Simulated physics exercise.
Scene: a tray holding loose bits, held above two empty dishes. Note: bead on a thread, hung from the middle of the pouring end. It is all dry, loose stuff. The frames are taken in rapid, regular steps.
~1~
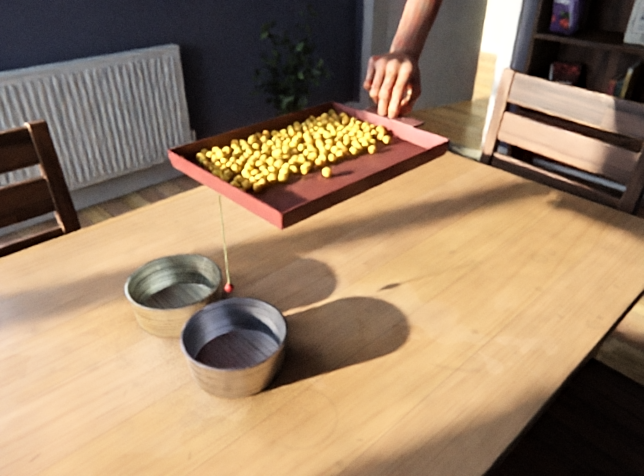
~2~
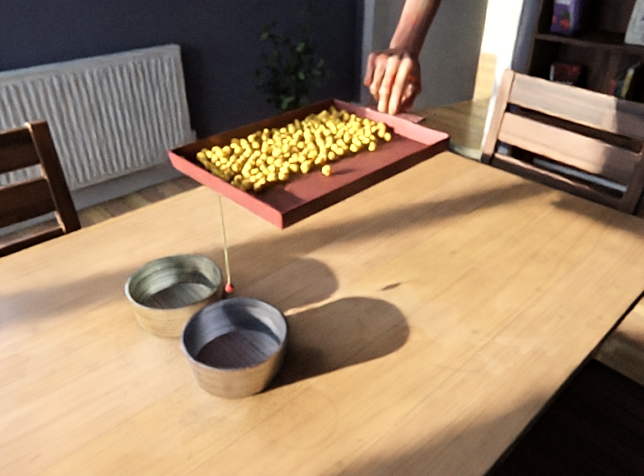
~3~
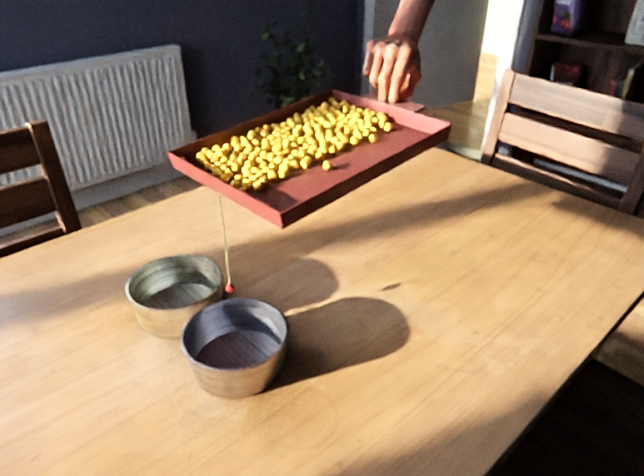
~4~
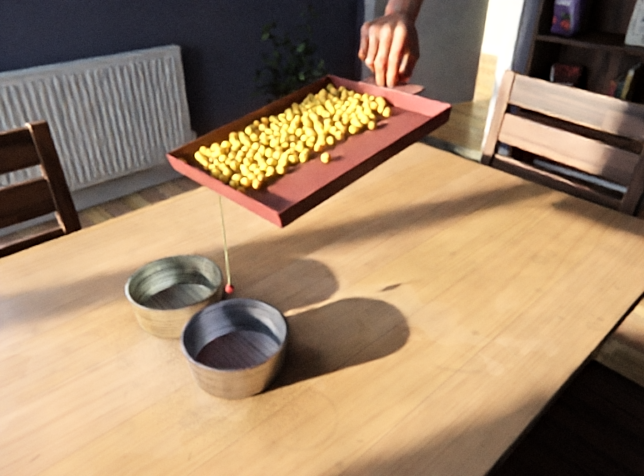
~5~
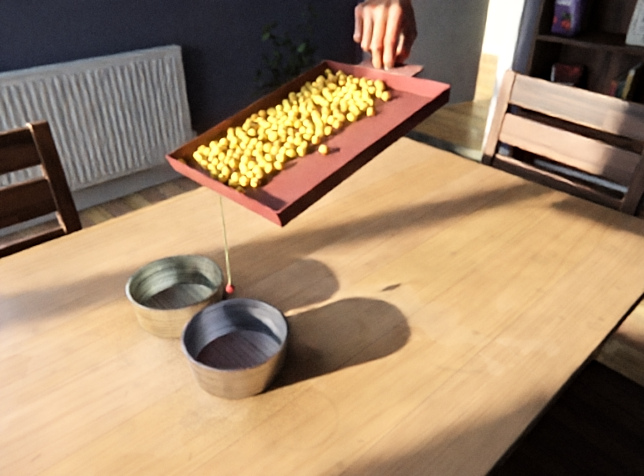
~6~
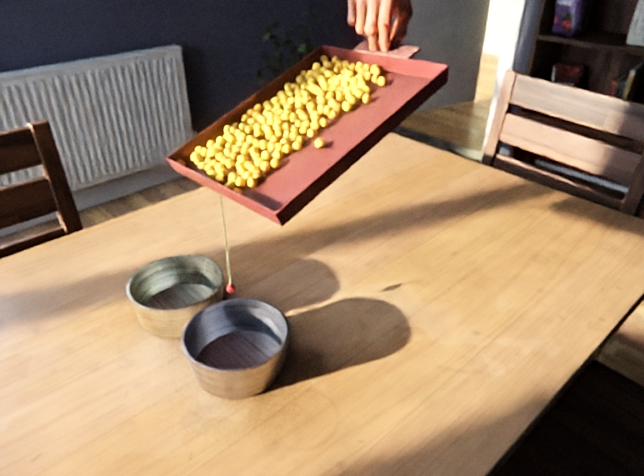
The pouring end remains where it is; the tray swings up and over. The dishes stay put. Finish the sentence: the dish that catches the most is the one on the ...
... left.
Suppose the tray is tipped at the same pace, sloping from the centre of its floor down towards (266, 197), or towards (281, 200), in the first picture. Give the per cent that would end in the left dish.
About 0 % and 0 %.
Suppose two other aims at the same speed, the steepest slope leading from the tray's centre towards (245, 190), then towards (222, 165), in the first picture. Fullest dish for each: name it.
Try 1: The right-side dish; try 2: The left-side dish.
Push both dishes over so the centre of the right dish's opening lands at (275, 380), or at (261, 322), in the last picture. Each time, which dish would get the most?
Place 1 - the dish at left; place 2 - the dish at left.
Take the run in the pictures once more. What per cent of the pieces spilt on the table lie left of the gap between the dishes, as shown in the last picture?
That would be roughly 100 per cent.
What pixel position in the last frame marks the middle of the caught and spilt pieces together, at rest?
About (184, 322).
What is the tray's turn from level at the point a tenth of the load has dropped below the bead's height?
About 115 degrees.
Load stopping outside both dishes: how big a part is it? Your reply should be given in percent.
It comes to 20 per cent or so.
Soon, tray tipped steeply; all on the tray.
A while on, tray tipped past a quarter turn; nearly all on the tray; a stray few in the air.
Towards the end, tray tipped past a quarter turn; about a quarter in the right dish; about half in the left dish; about a quarter outside both.
Finally, tray tipped past a quarter turn; about a quarter in the right dish; about half in the left dish; about a quarter outside both.
